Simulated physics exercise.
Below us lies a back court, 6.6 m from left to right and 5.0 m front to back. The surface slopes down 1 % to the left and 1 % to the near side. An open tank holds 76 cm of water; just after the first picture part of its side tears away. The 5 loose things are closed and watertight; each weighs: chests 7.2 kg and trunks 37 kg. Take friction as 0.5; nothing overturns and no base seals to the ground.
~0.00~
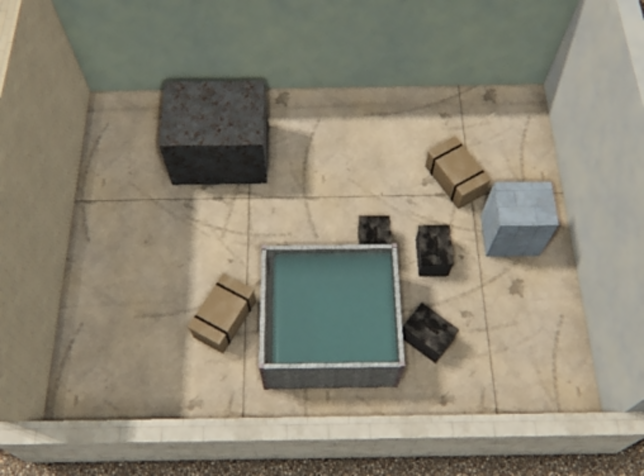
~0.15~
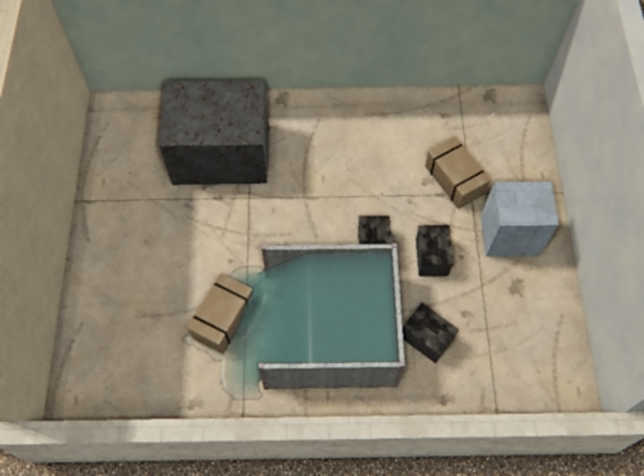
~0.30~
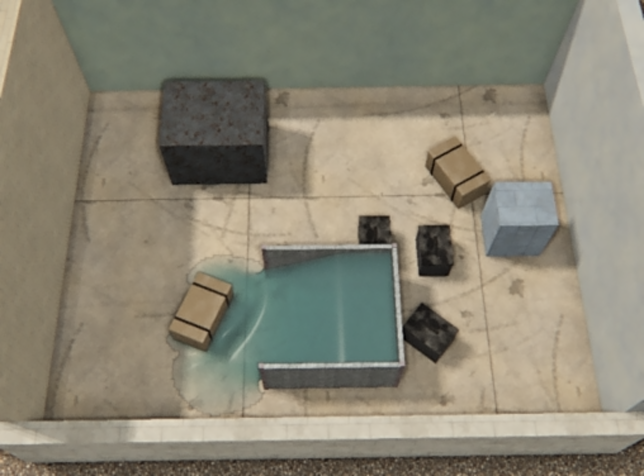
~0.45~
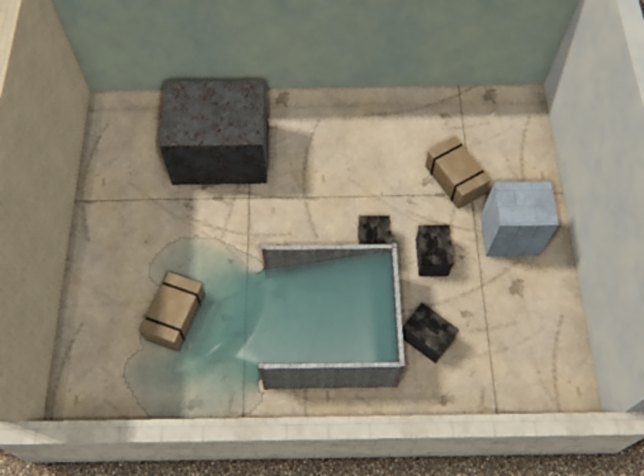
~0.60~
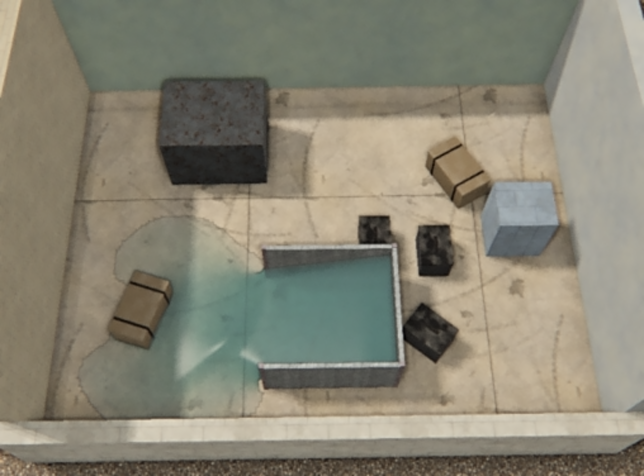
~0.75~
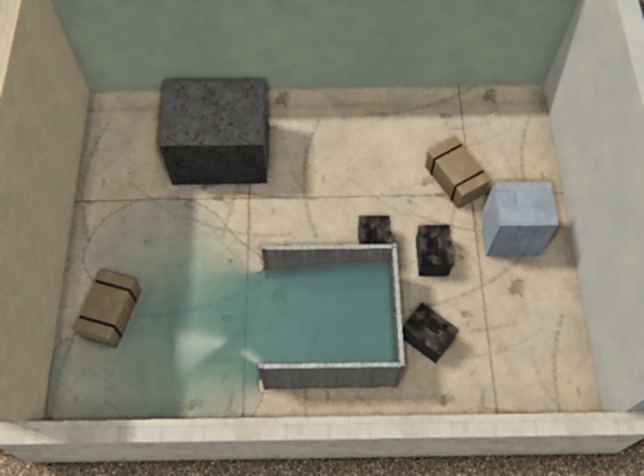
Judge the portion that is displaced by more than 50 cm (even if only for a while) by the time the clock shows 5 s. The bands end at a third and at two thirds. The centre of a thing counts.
That comes to not even a third.
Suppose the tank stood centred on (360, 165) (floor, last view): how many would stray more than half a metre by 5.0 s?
In that case 1 of them.
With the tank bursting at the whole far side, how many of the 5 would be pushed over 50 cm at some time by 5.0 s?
In that case 2 of them.
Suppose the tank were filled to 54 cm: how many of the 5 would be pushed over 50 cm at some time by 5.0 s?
Then 1.
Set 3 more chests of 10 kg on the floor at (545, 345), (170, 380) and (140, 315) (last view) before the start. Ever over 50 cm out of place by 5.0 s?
In that order: Less, past it, past it.
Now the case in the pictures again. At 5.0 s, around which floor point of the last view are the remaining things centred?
At about (363, 226).
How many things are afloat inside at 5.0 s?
At that moment 1.
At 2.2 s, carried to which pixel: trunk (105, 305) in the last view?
Around (84, 261).
After 1.1 s 1 of 5 are over 50 cm from their spots; 0 afloat.
After 2.2 s 1 of 5 are over 50 cm from their spots; 1 afloat.
After 3.5 s 1 of 5 are over 50 cm from their spots; 1 afloat.
After 5.0 s 1 of 5 are over 50 cm from their spots, and 1 have been at some point; 1 afloat.
